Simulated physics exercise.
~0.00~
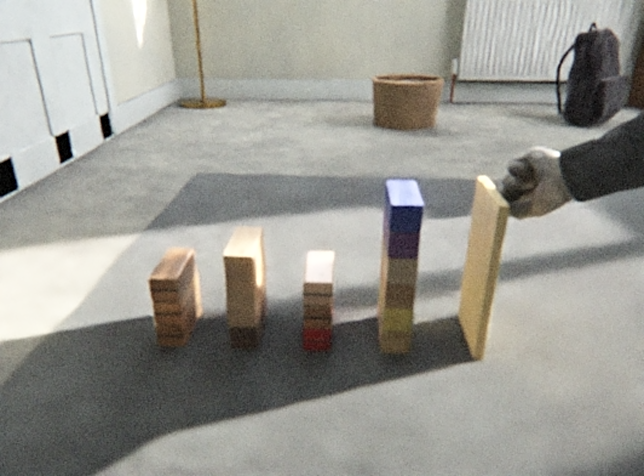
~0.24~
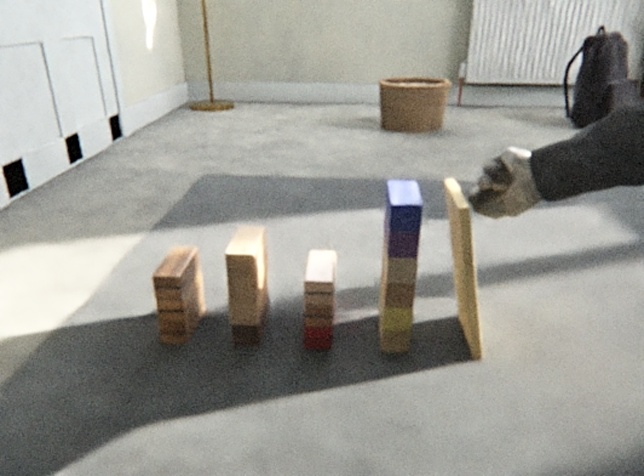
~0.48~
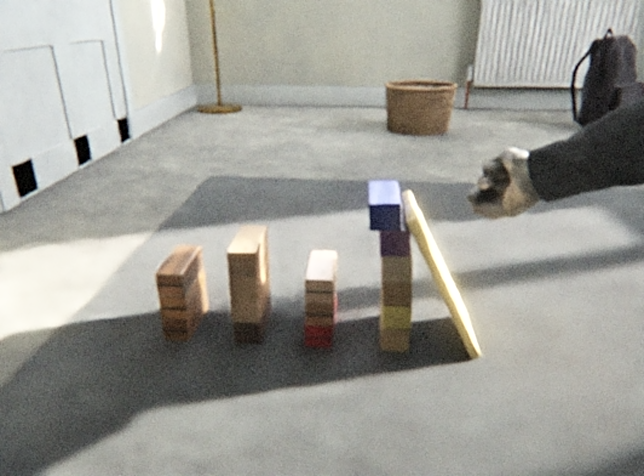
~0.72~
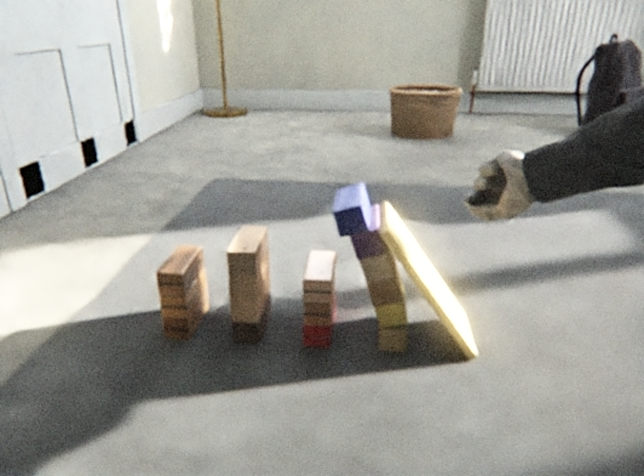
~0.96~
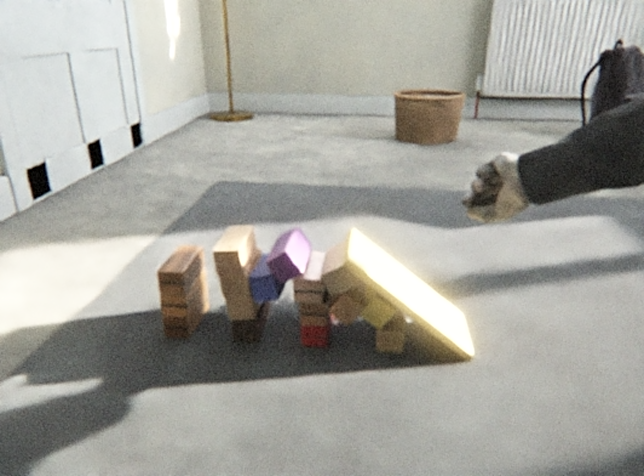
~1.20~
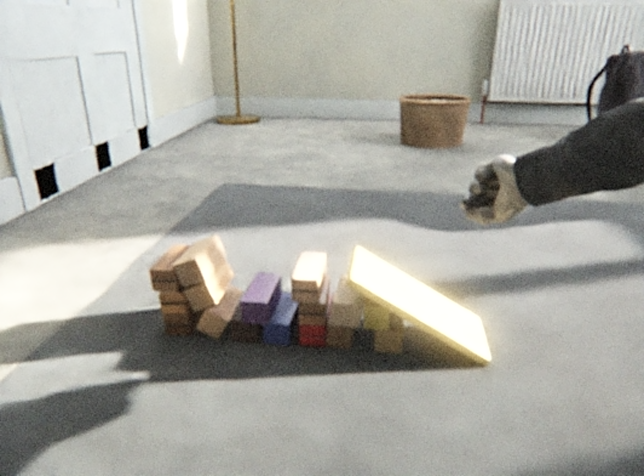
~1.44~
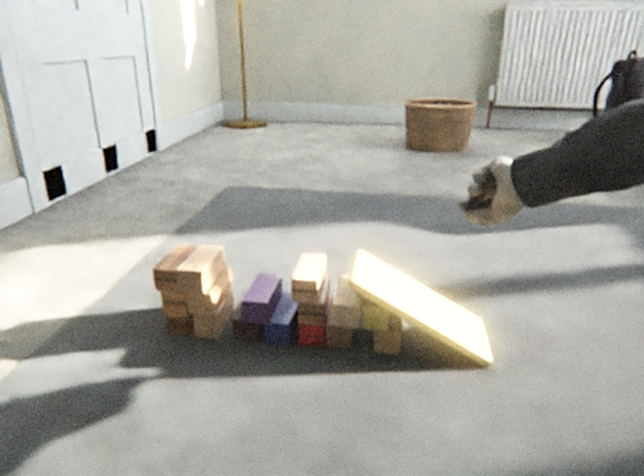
On a grey floor, a hand tips a board that topples wooden block stacks leftward.
